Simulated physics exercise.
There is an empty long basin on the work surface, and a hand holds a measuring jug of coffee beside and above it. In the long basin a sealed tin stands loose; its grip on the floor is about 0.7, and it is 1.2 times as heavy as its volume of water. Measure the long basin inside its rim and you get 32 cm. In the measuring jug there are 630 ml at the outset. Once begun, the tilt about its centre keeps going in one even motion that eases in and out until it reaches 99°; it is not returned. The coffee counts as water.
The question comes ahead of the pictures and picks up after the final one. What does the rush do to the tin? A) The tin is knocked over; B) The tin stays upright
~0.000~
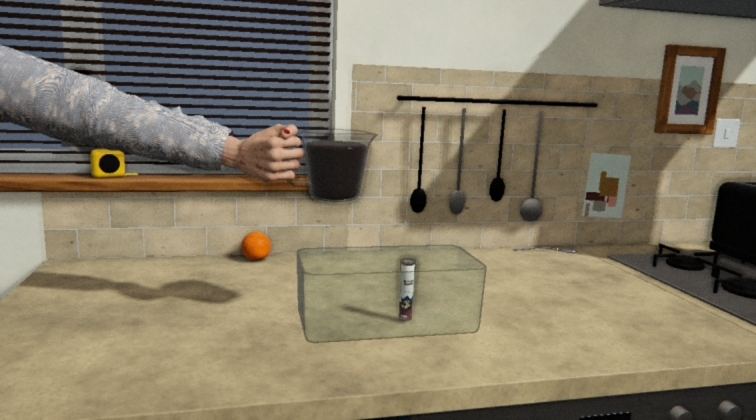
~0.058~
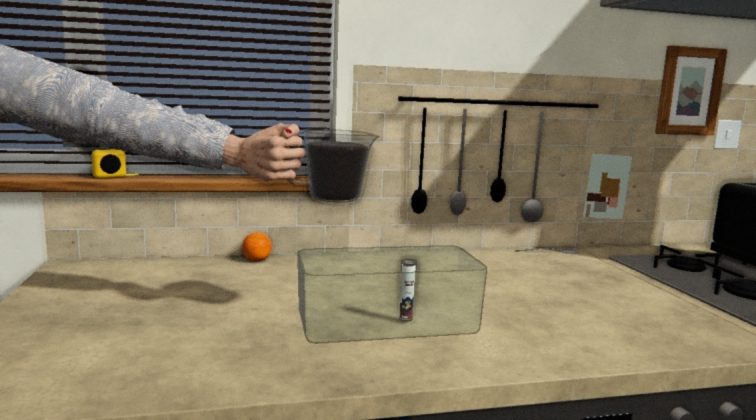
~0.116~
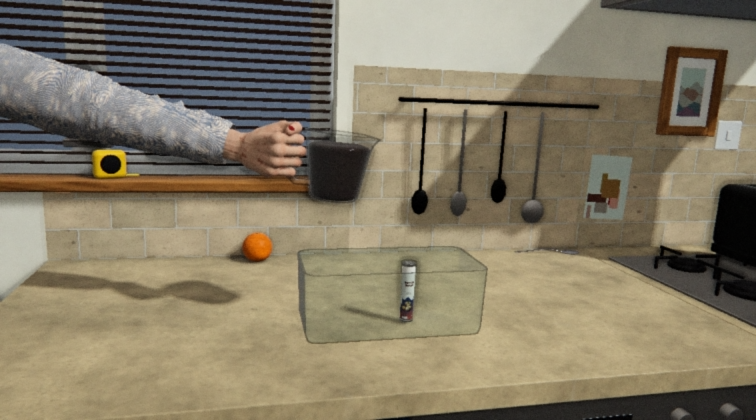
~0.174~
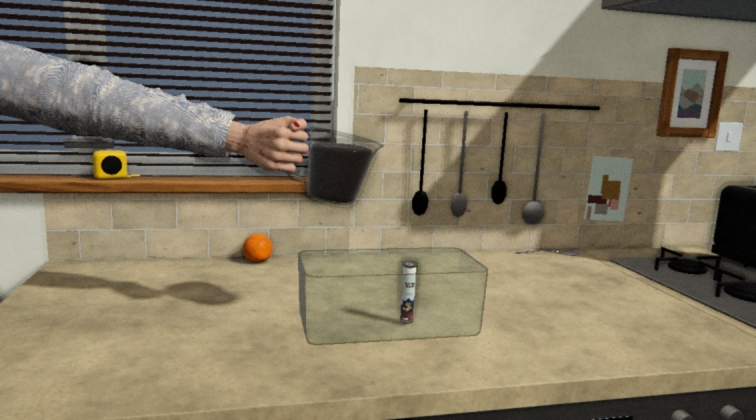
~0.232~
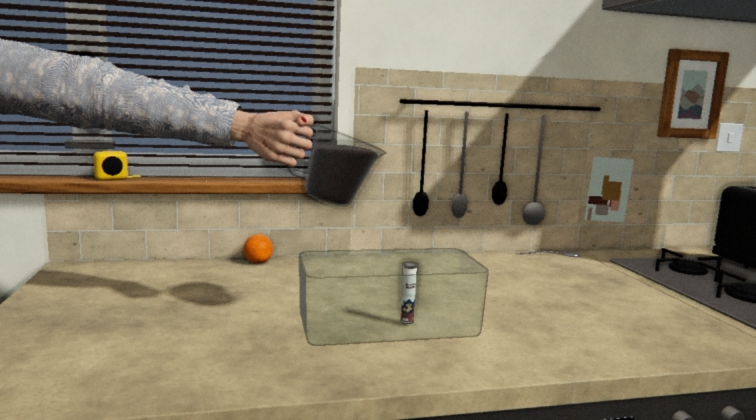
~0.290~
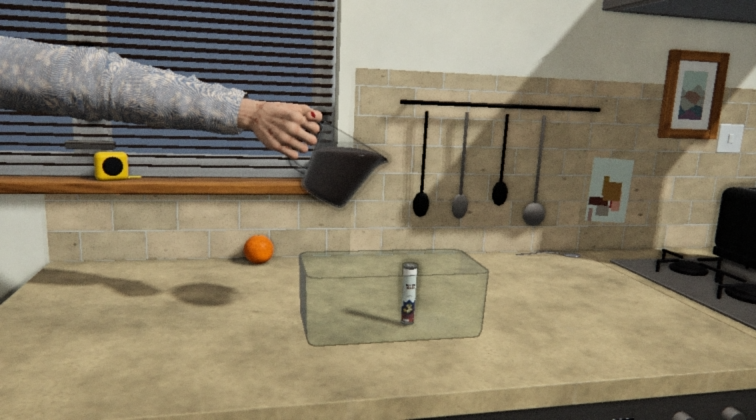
A, the tin is knocked over.
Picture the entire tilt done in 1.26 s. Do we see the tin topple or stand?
Then the tin tumbles.
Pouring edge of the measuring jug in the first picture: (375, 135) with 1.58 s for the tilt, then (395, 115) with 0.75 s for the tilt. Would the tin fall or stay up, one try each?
Trial 1 - tin tips; trial 2 - tin stays standing.
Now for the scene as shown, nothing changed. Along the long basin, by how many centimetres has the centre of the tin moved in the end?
Around 6.5 cm.
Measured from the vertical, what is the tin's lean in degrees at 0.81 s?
About 0 degrees.
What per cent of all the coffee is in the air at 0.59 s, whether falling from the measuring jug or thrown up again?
Near 30 per cent at that time.
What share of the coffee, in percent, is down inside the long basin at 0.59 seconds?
Roughly 12 percent of it.
By 0.59 s the tilt is 84° and 57 per cent is still to pour; the tin stands where it began.
By 0.81 s the tilt is 99° and 13 per cent is still to pour; the tin stands where it began.
By 1.05 s the tilt is 99° and 1 per cent is still to pour; the tin lies on its side.
By 1.30 s the tilt is 99° and 0 per cent is still to pour; the tin lies on its side.
At rest the tin lies on its side.
